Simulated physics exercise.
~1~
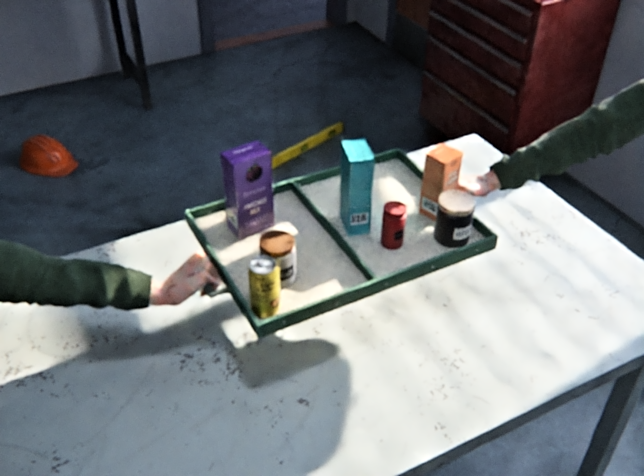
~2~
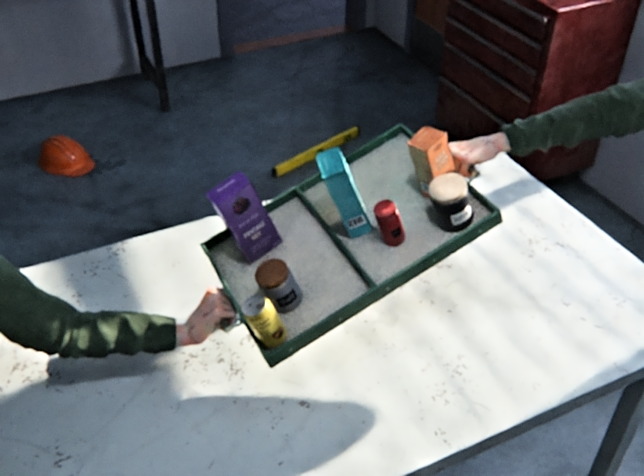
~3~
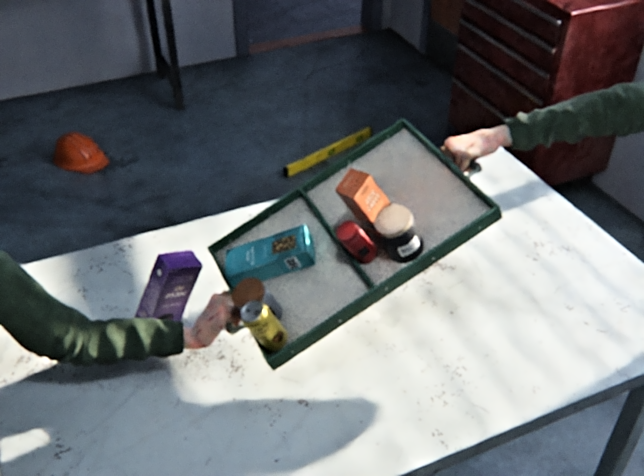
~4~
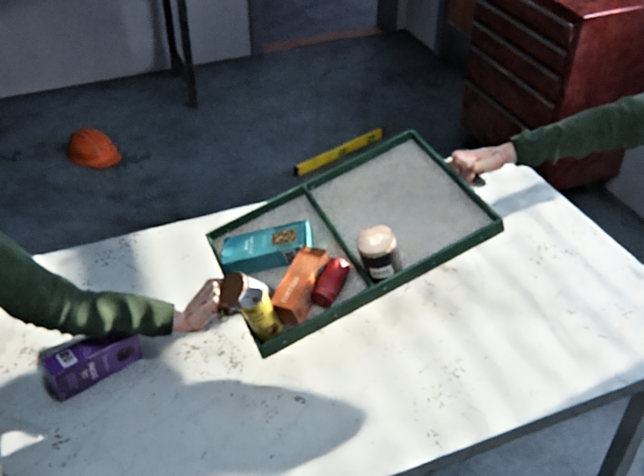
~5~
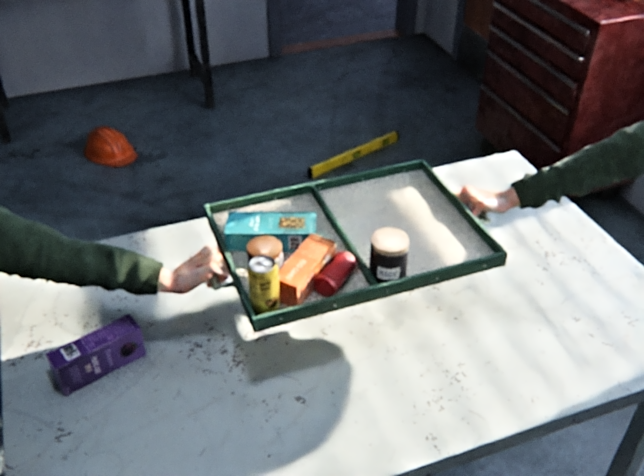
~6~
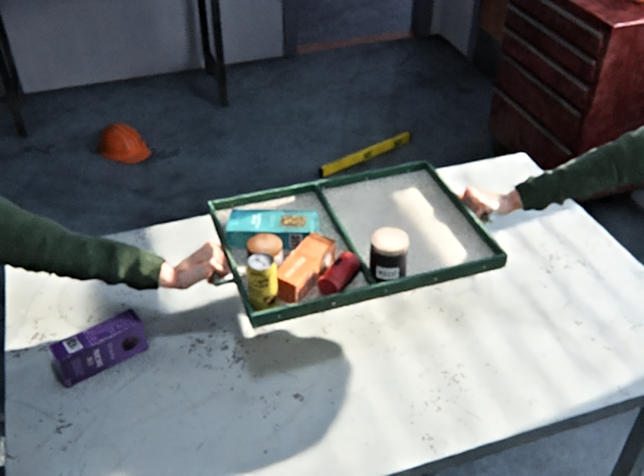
Hand-held green tray tipping left and levelling, purple packet falling onto the table, turquoise and orange cartons and red shaker toppling aboard.
